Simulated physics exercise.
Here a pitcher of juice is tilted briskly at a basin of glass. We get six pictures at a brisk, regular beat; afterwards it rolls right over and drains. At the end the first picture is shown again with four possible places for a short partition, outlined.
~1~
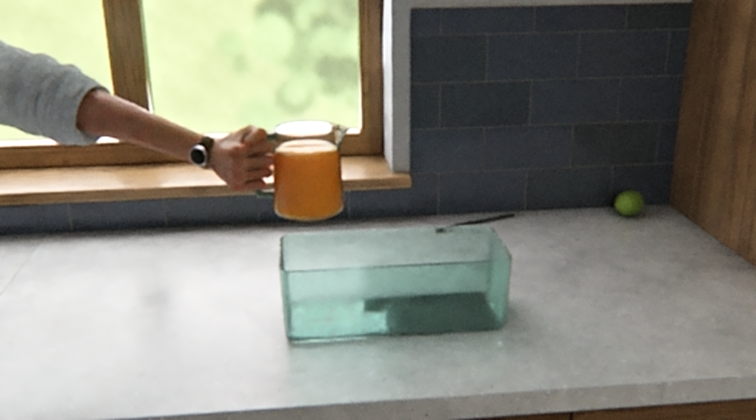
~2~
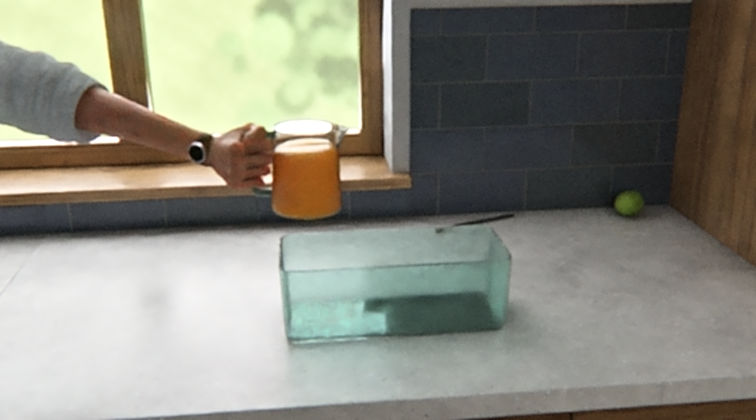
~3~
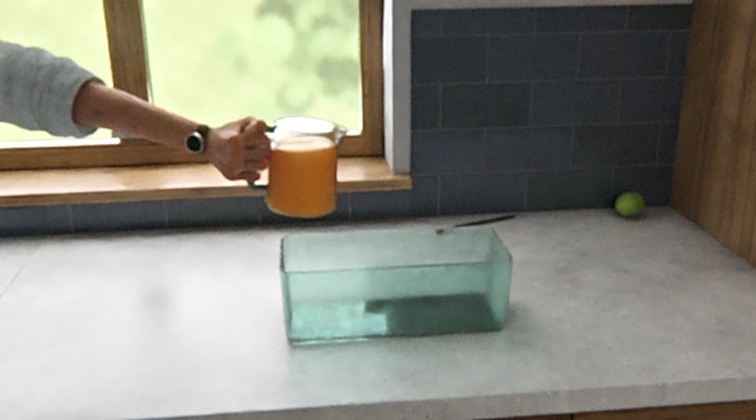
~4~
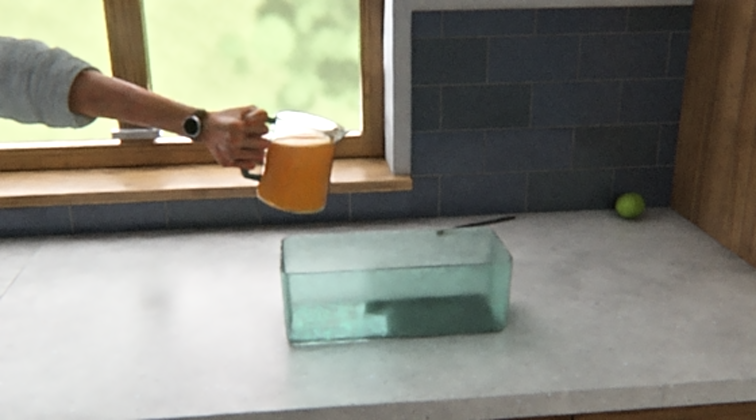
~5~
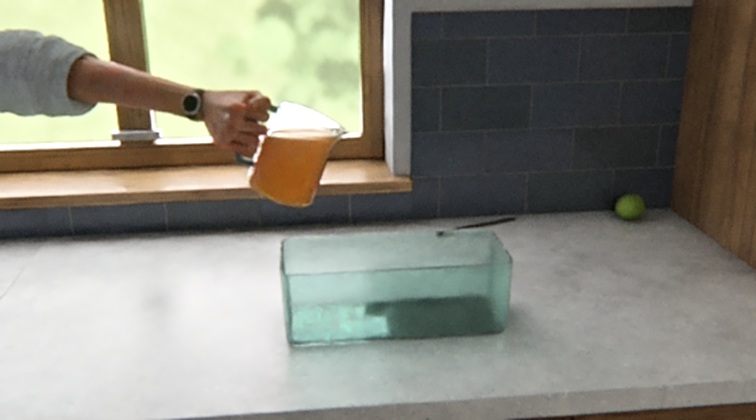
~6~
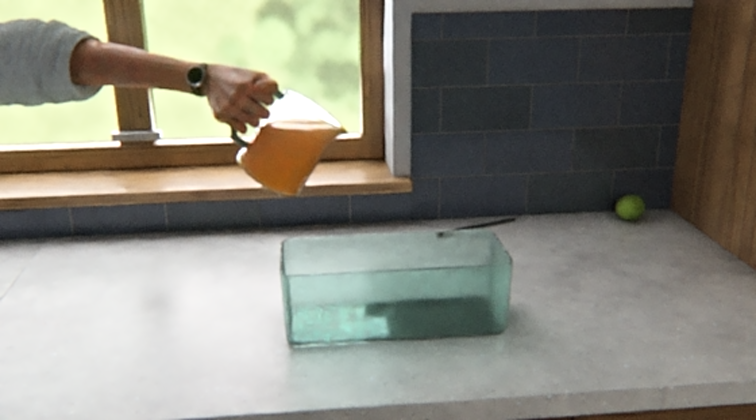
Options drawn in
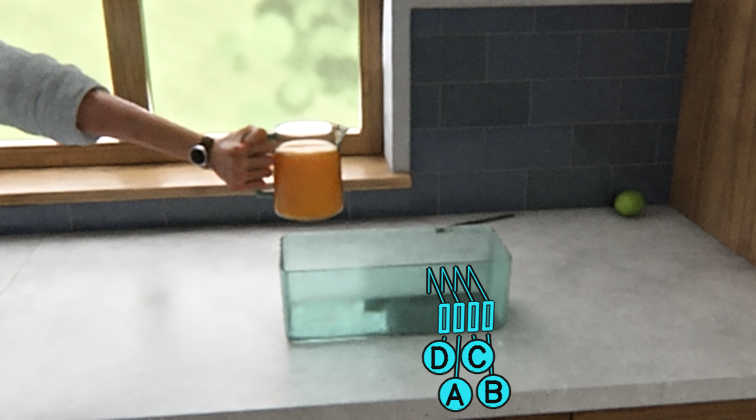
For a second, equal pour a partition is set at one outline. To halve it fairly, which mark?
D works best here.
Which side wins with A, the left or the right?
More ends on the left.
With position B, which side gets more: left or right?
More ends on the left.
On the marked copy, A at (459, 336); B at (488, 334); C at (473, 335); D at (444, 337).
With A, about 82 % ends left of the wall and 13 % right of it; 5 % is lost outside.
With B, about 87 % ends left of the wall and 8 % right of it; 5 % is lost outside.
With C, about 87 % ends left of the wall and 6 % right of it; 6 % is lost outside.
With D, about 52 % ends left of the wall and 43 % right of it; 5 % is lost outside.
